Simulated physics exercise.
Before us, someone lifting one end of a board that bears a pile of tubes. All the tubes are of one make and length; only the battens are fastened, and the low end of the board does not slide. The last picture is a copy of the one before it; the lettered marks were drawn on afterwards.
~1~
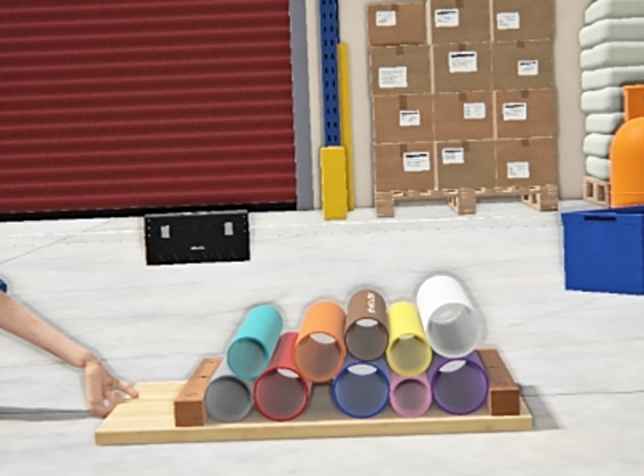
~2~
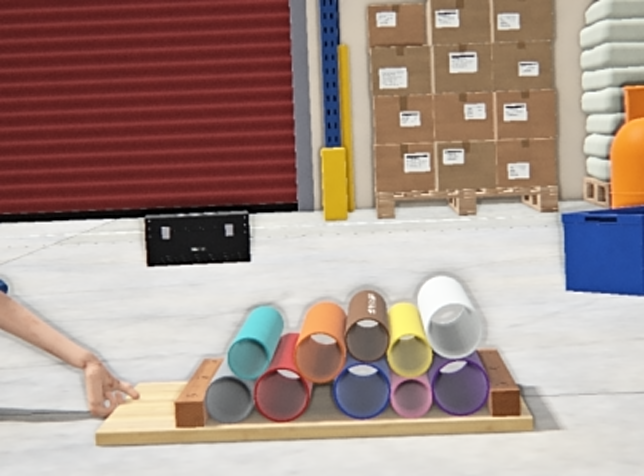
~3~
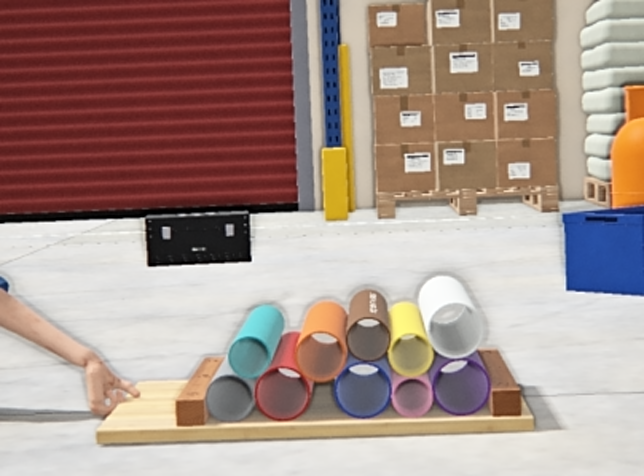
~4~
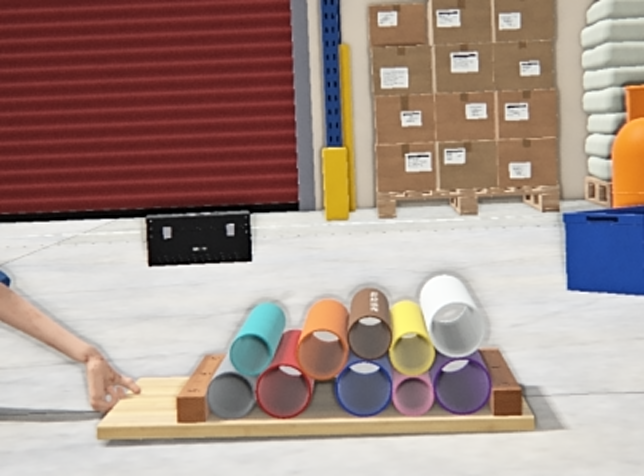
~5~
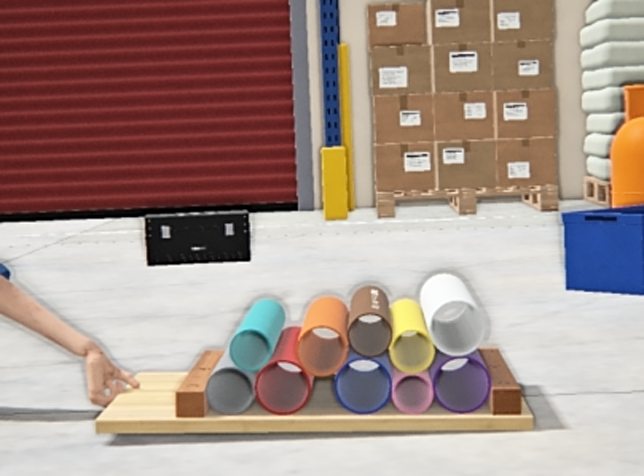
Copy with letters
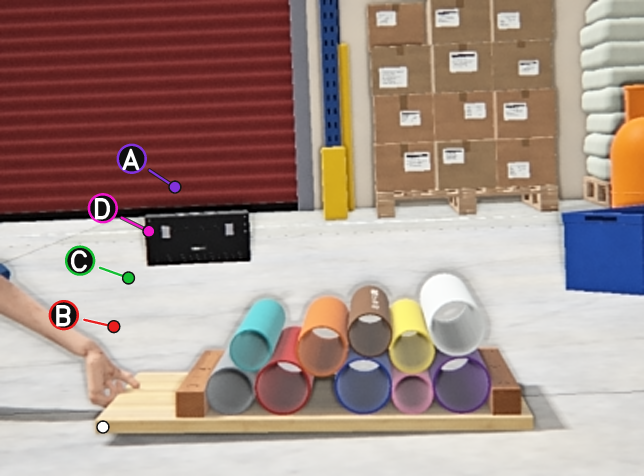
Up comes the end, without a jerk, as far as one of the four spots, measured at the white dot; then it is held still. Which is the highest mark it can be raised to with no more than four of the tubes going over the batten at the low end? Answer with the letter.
The answer is mark A.
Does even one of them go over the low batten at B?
At B: Yes.
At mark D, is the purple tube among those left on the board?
The purple tube: Yes.
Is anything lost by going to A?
Yes, at A.
On the copy, A at (175, 187); B at (114, 327); C at (129, 278); D at (149, 231); the white dot at (103, 427).
On A. First, board at 20°.
Then, board at 36°.
Finally, board at 36°, two over the low batten (yellow, white).
By contrast, B one over the low batten (white); C one over the low batten (white); D one over the low batten (white).
